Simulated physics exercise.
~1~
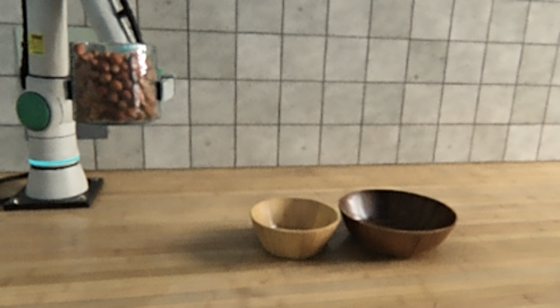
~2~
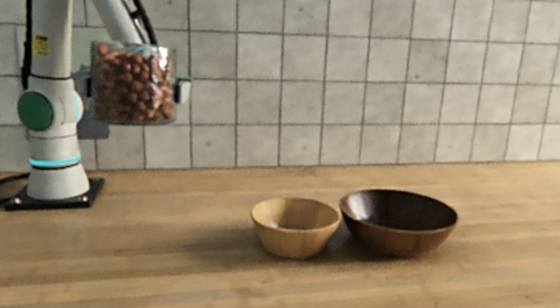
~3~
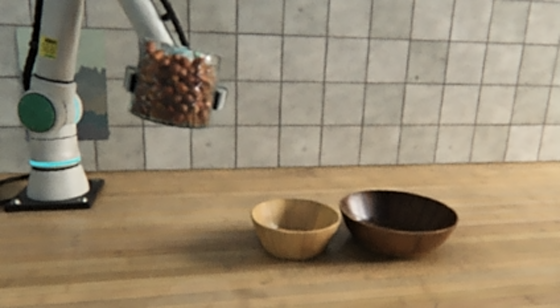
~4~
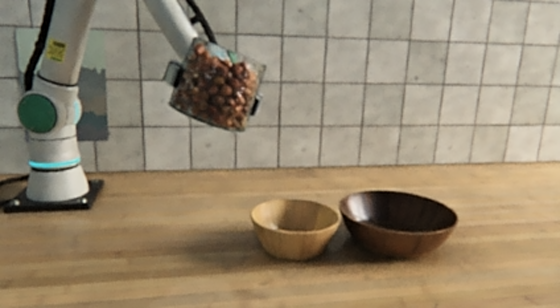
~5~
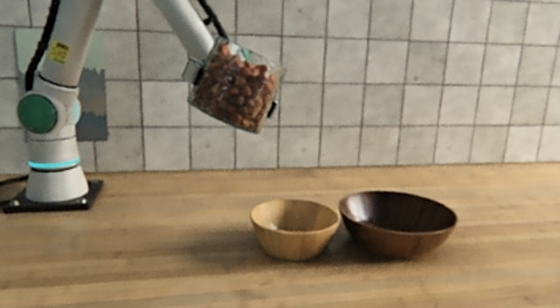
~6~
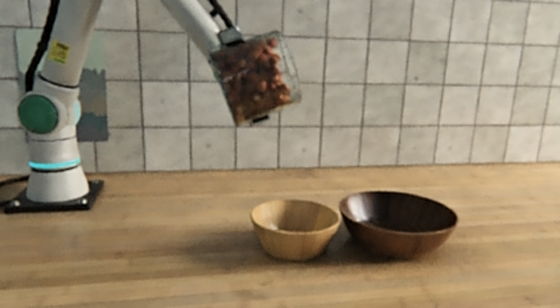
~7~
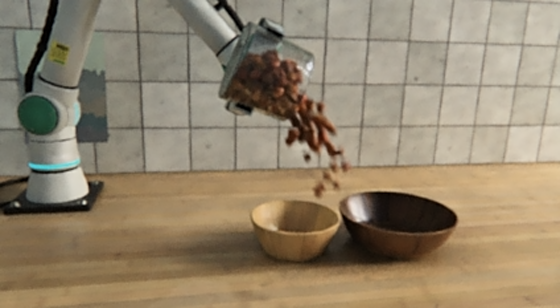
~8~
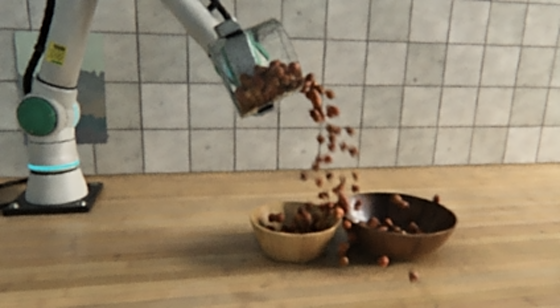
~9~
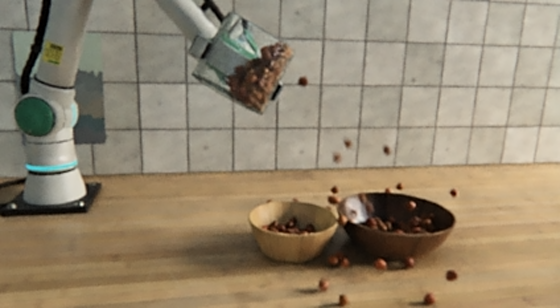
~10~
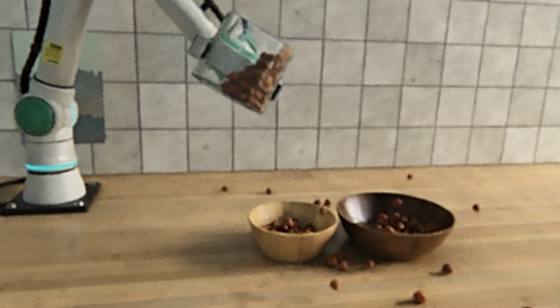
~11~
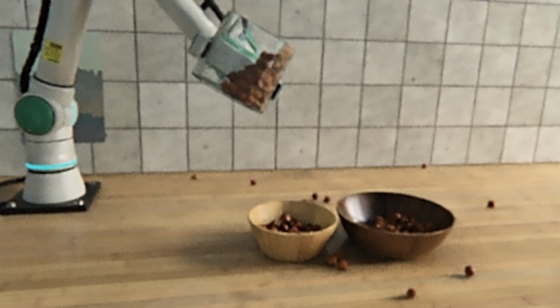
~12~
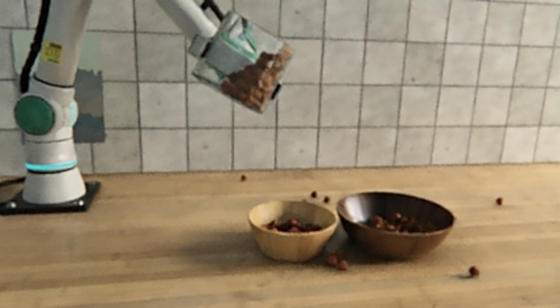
A robot arm carried a clear beaker of hazelnuts to the right and tipped it, pouring nuts into both wooden bowls and scattering some across the table, then tilted it partly back and held it still with plenty left inside.
